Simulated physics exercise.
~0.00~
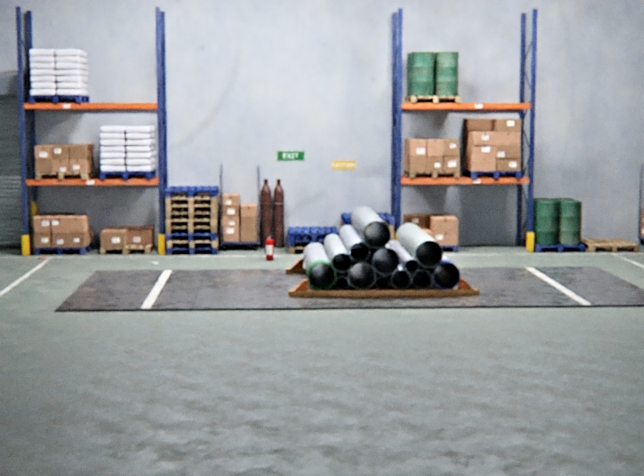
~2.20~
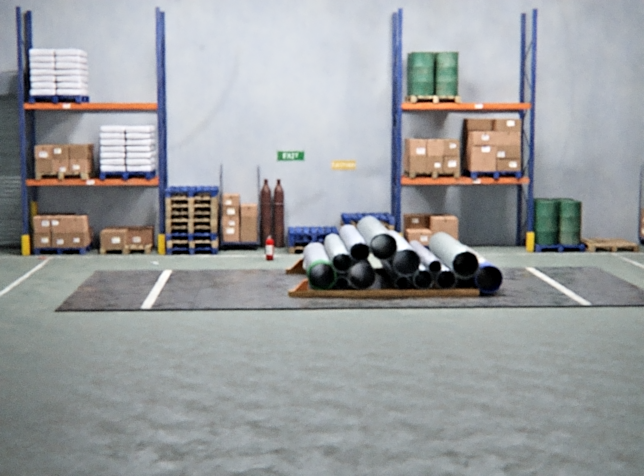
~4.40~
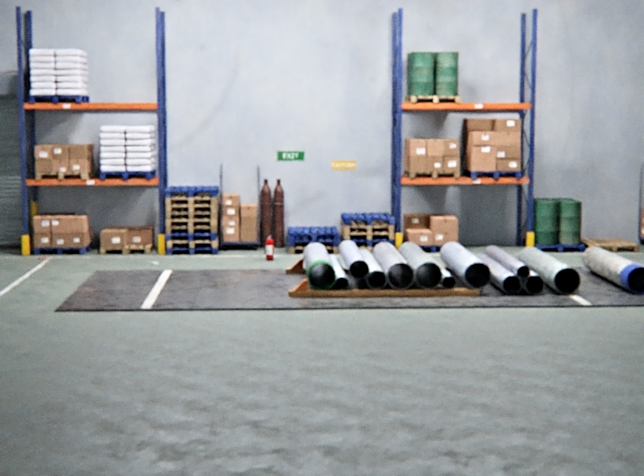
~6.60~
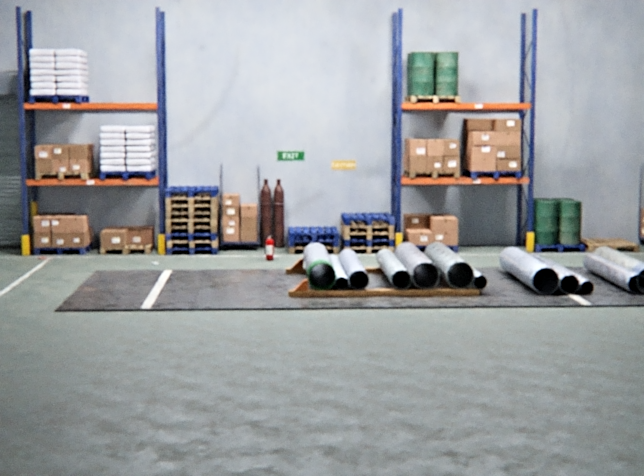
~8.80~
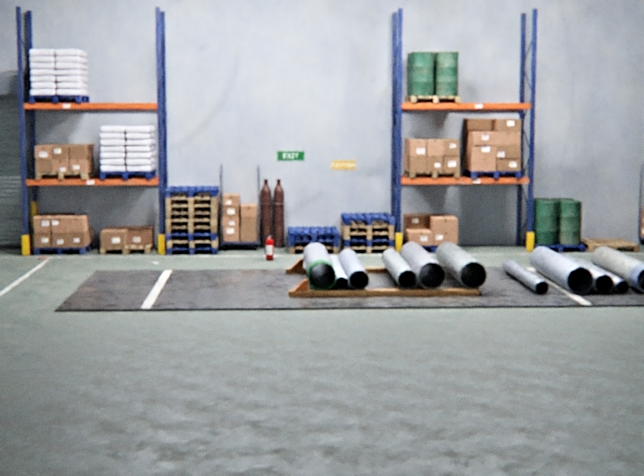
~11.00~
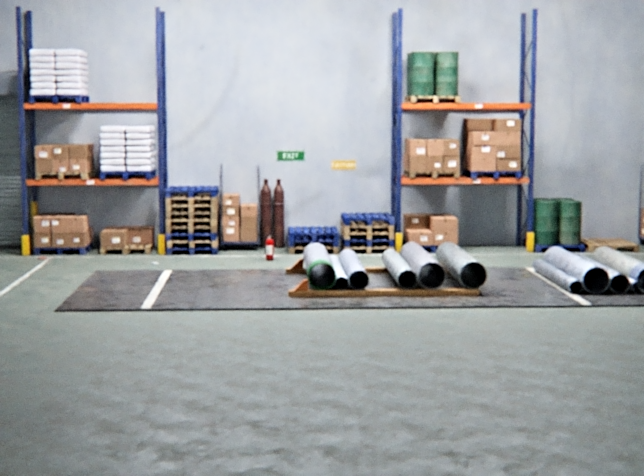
The video shows a stack of steel pipes on wooden bearers in a warehouse collapsing to the right, with a blue-marked pipe rolling off past the right white line and others following, while a green-marked pipe stays at the left among several pipes left on the bearers.
